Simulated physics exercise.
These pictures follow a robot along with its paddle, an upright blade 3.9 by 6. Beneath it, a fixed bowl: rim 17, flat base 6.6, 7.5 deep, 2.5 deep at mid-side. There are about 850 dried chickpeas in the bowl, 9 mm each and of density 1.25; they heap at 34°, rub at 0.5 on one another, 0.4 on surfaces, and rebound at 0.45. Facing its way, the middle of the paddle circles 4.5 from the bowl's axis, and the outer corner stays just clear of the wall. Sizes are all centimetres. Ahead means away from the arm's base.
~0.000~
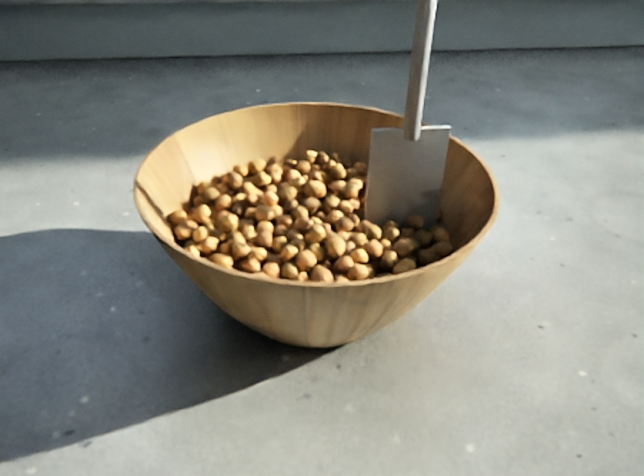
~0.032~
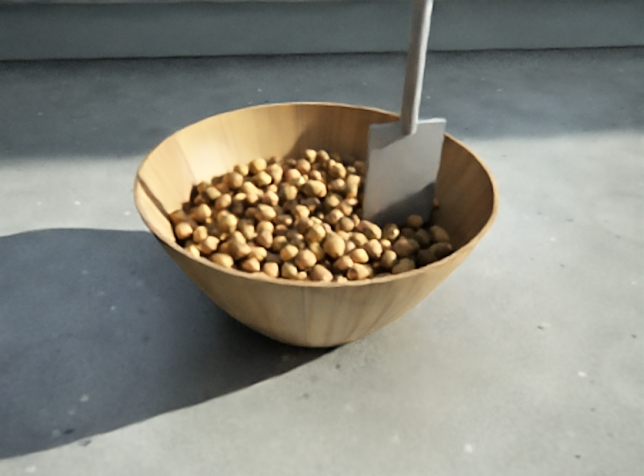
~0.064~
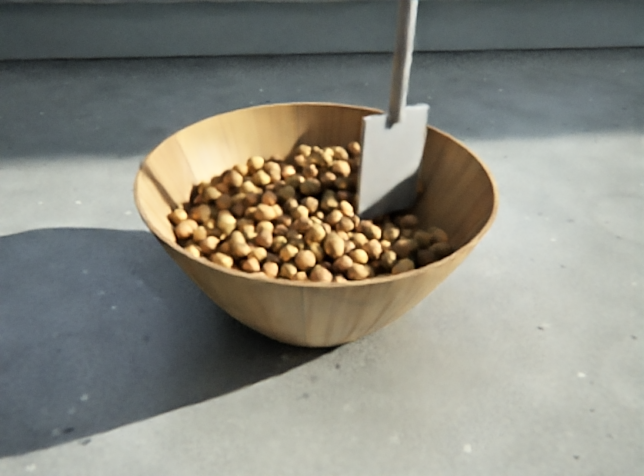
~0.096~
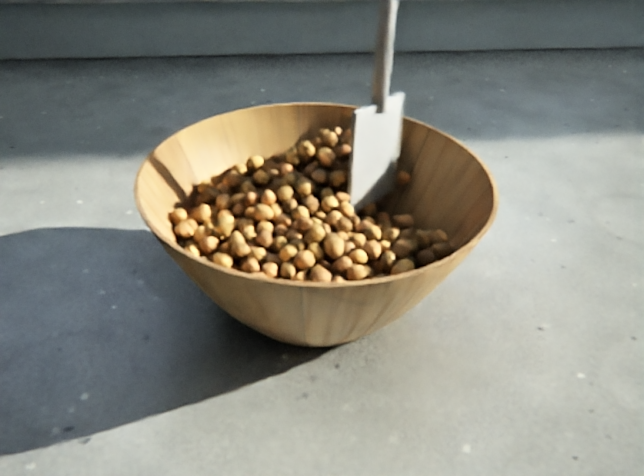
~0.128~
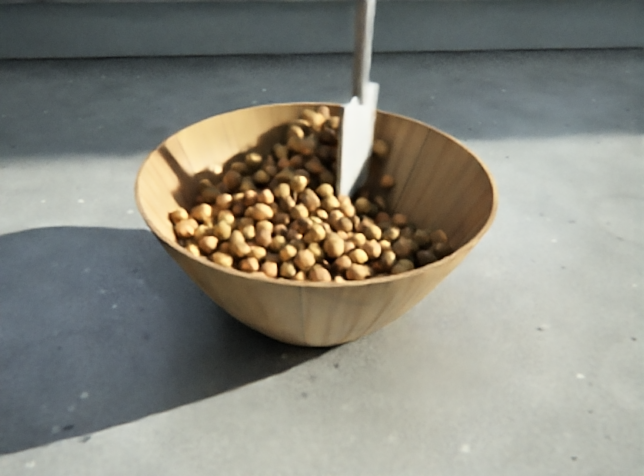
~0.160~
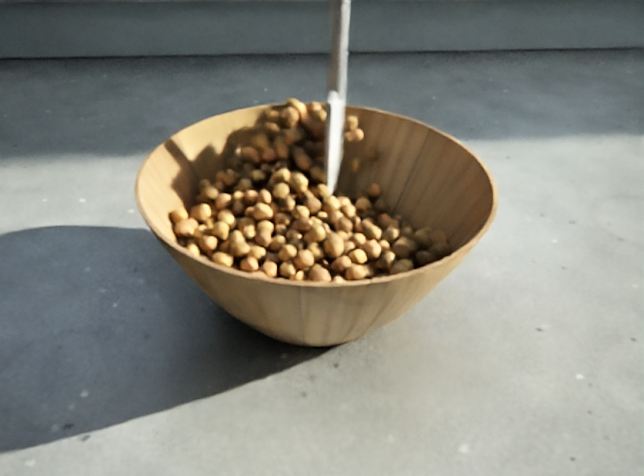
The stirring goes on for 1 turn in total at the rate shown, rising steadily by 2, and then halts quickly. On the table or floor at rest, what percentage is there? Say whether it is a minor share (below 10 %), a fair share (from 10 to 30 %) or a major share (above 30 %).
A minor share.
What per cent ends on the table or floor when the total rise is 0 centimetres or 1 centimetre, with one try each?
First try about 15 per cent, second about 10 per cent.
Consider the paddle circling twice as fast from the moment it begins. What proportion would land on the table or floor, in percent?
I'd expect about 15 %.
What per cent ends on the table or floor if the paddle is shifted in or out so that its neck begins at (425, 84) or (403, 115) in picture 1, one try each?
First try about 0 per cent, second try about 10 per cent.
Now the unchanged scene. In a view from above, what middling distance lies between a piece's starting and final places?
Somewhere around 0 centimetres.
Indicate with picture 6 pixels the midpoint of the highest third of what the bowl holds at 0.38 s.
Roughly pixel (261, 241).
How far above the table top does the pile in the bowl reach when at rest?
Height: Roughly 7.0 cm.
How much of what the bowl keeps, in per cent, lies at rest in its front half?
It comes to near 50 percent.
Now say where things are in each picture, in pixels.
In the first frame, paddle neck at (415, 99), 0° round; upper third of the load around (306, 225), from x 180 to 445, top at y 155; 849 in the bowl.
In the second frame, paddle neck at (412, 93), 7° round; upper third of the load around (305, 224), from x 180 to 445, top at y 155.
In the third frame, paddle neck at (399, 83), 22° round; upper third of the load around (309, 219), from x 180 to 445, top at y 150.
In the fourth frame, paddle neck at (382, 73), 38° round; upper third of the load around (306, 216), from x 180 to 445, top at y 130.
In the fifth frame, paddle neck at (361, 66), 54° round; upper third of the load around (301, 215), from x 180 to 445, top at y 115.
In the sixth frame, paddle neck at (337, 61), 71° round; upper third of the load around (293, 213), from x 180 to 440, top at y 105; 849 in the bowl.
By 0.38 s, 182° round, highest piece 10 above the table; 830 in the bowl, 8 on the table or floor, 11 in flight or on the tool.
By 0.60 s, 294° round, highest piece 9 above the table; 805 in the bowl, 37 on the table or floor, 7 in flight or on the tool.
By 0.91 s, 0° round, highest piece 7 above the table; 797 in the bowl, 52 on the table or floor.
By 1.61 s, 0° round, highest piece 7 above the table; 797 in the bowl, 52 on the table or floor.
Final count, 797 in the bowl, 52 on the table or floor. That is 6 % on the table or floor.
